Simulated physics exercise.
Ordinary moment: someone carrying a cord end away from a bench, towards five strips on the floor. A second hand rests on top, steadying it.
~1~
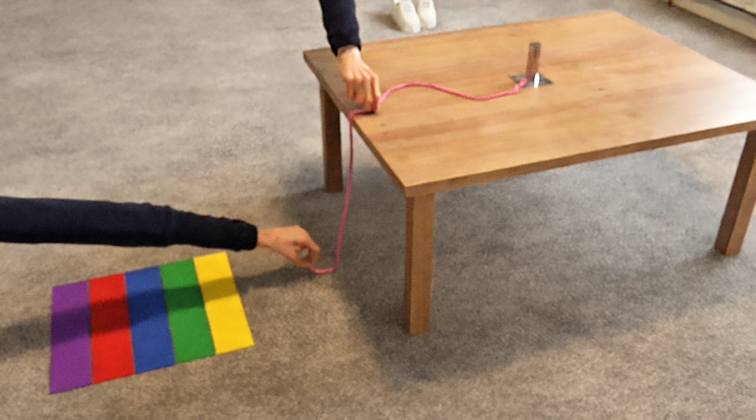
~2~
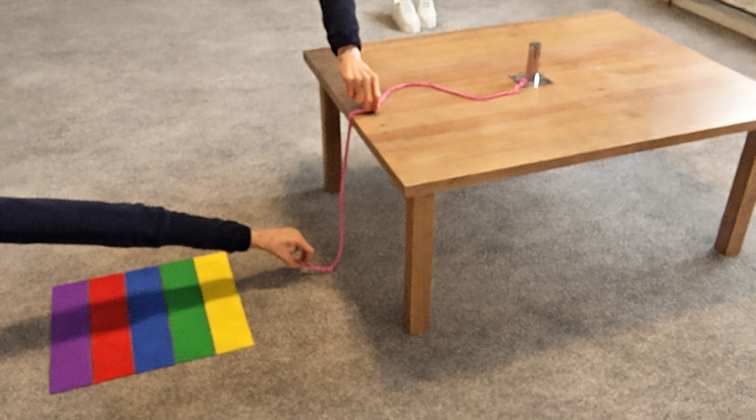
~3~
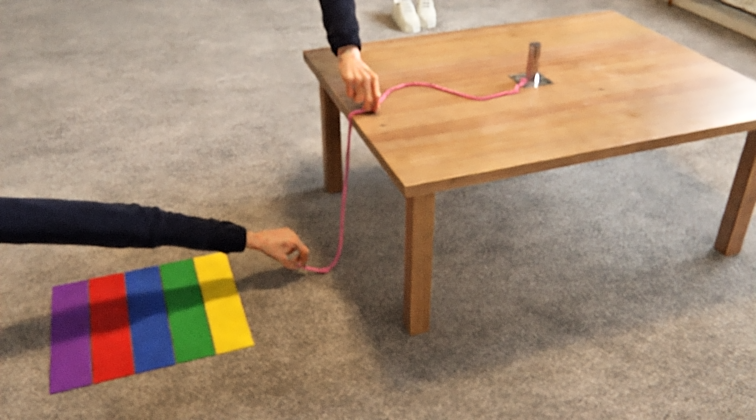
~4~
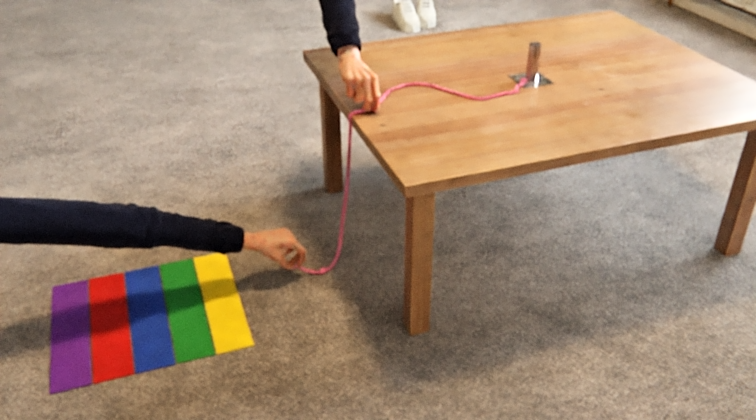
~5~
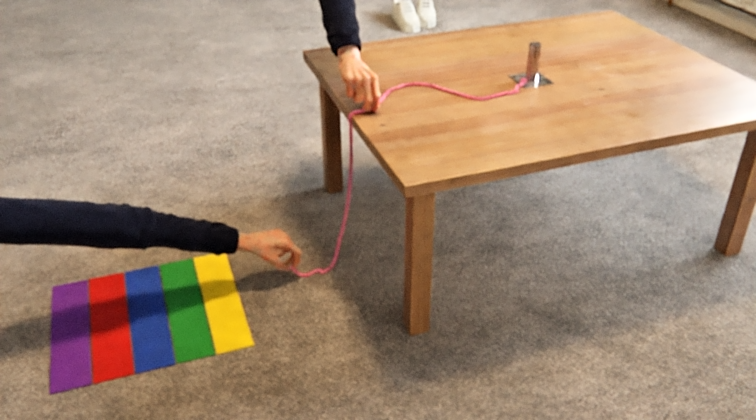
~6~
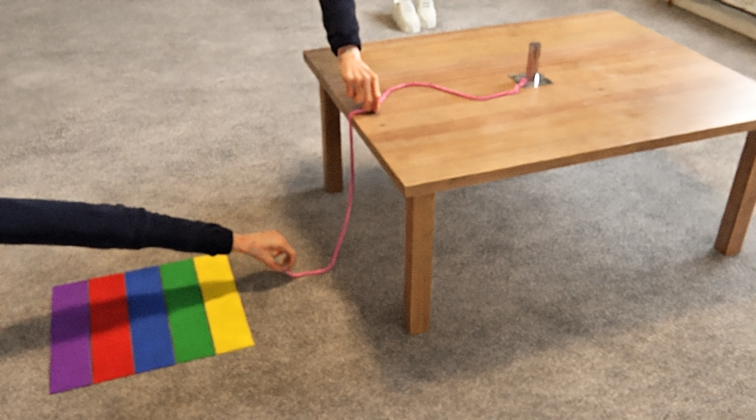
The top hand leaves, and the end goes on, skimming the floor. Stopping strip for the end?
Red.
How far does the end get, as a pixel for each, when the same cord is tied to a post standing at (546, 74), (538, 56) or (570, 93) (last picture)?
Roughly (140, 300), (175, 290) and (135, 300).
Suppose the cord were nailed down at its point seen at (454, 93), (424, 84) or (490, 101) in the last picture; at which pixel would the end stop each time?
The places are (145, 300), (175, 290) and (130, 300).
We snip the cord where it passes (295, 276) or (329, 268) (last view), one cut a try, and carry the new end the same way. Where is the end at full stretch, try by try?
Roughly at (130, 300) the first time and at (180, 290) the second.
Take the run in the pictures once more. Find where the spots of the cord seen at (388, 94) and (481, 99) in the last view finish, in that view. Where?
(346, 114), then (456, 91).
Early on, end near (192, 288); over green.
Midway, end near (141, 299); over blue.
At the end of the slack, end near (109, 306); over red. The end stops over the red strip.
